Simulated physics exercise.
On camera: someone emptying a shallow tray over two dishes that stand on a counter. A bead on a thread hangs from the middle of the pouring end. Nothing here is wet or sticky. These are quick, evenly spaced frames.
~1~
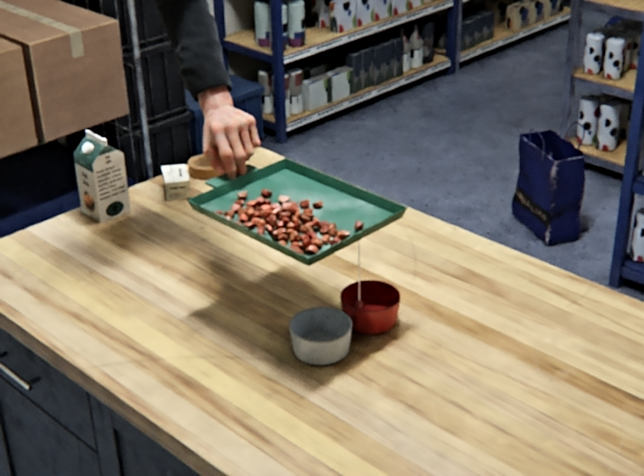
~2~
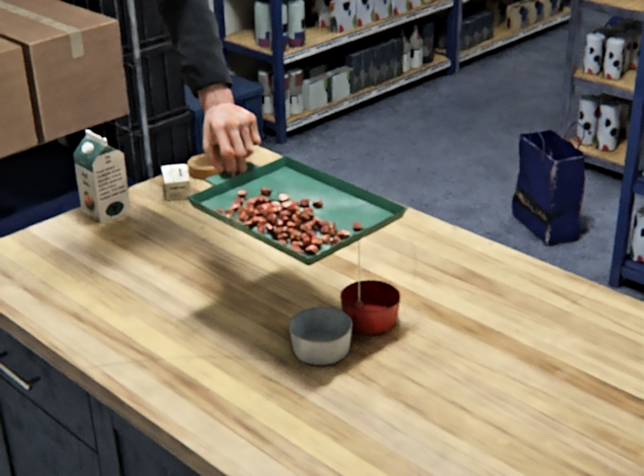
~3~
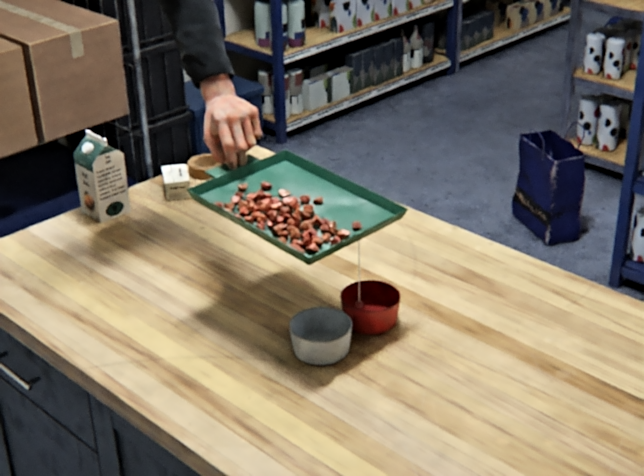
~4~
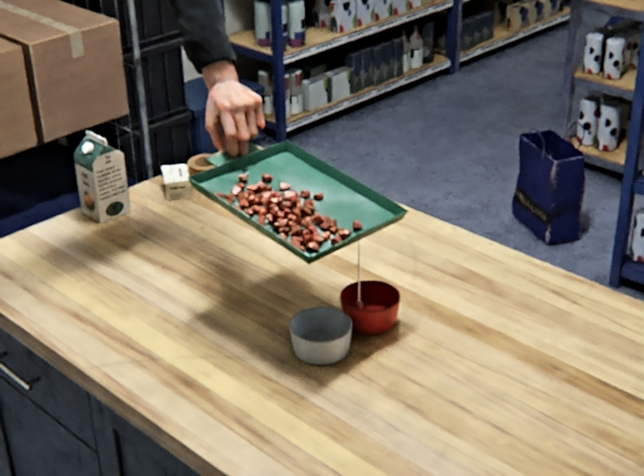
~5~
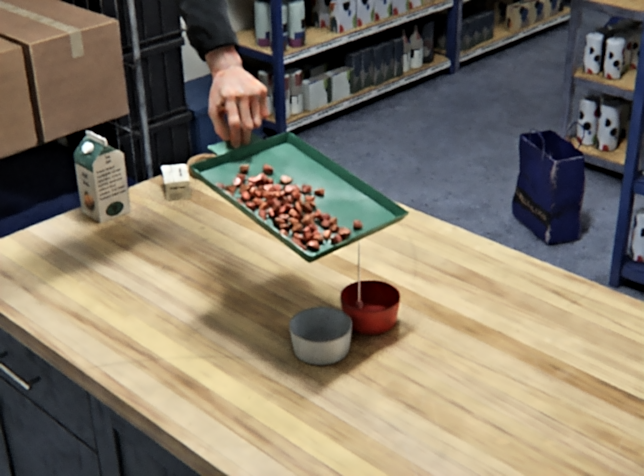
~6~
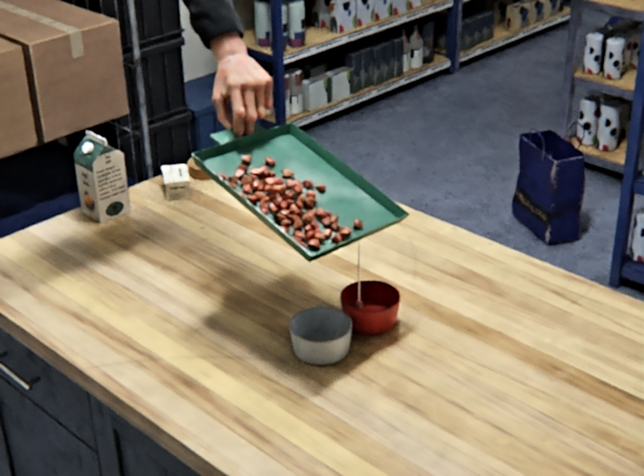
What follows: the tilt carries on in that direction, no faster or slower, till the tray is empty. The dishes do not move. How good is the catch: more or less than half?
Caught overall: Under half.
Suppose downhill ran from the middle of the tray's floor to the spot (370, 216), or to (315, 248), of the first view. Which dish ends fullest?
One: The right dish. Two: Left.
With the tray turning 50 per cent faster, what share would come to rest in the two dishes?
Near 0 %.
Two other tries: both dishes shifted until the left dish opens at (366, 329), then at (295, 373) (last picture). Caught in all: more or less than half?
The first try: More than half. The second: The smaller part.
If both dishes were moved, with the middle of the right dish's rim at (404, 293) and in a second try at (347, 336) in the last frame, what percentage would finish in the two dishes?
The first gives 50 %, the second 10 %.
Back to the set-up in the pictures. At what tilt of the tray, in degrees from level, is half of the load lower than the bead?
At some 90 degrees.
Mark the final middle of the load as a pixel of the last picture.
Around (417, 340).
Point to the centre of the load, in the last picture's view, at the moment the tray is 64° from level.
Close to (362, 223).
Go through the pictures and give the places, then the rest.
Corners of the pouring end at (309, 255) and (402, 208), level; middle of the load at (286, 222), bits of crushed brick; left dish at (343, 347); right dish at (392, 317); bead on its thread at (359, 304), in the first picture.
Corners of the pouring end at (309, 255) and (402, 208), level; middle of the load at (286, 221), in the second picture.
Corners of the pouring end at (309, 255) and (403, 209), tipped barely, lowest at the right corner; middle of the load at (286, 218), in the third picture.
Corners of the pouring end at (310, 254) and (403, 210), tipped a little, lowest at the right corner; middle of the load at (287, 213), in the fourth picture.
Corners of the pouring end at (311, 253) and (404, 211), tipped a little, lowest at the right corner; middle of the load at (288, 208), in the fifth picture.
Corners of the pouring end at (312, 253) and (404, 213), tipped clearly, lowest at the right corner; middle of the load at (289, 203); left dish at (343, 347); right dish at (392, 317), in the sixth picture.
Soon, tray tipped steeply; nearly all on the tray; a small part in the air.
A while on, tray tipped past a quarter turn; a stray few on the tray; a stray few in the right dish; most outside both; about a quarter in the air.
Towards the end, tray tipped past a quarter turn; a stray few in the right dish; nearly all outside both.
Finally, tray tipped past a quarter turn; none in the left dish; a stray few in the right dish; nearly all outside both.
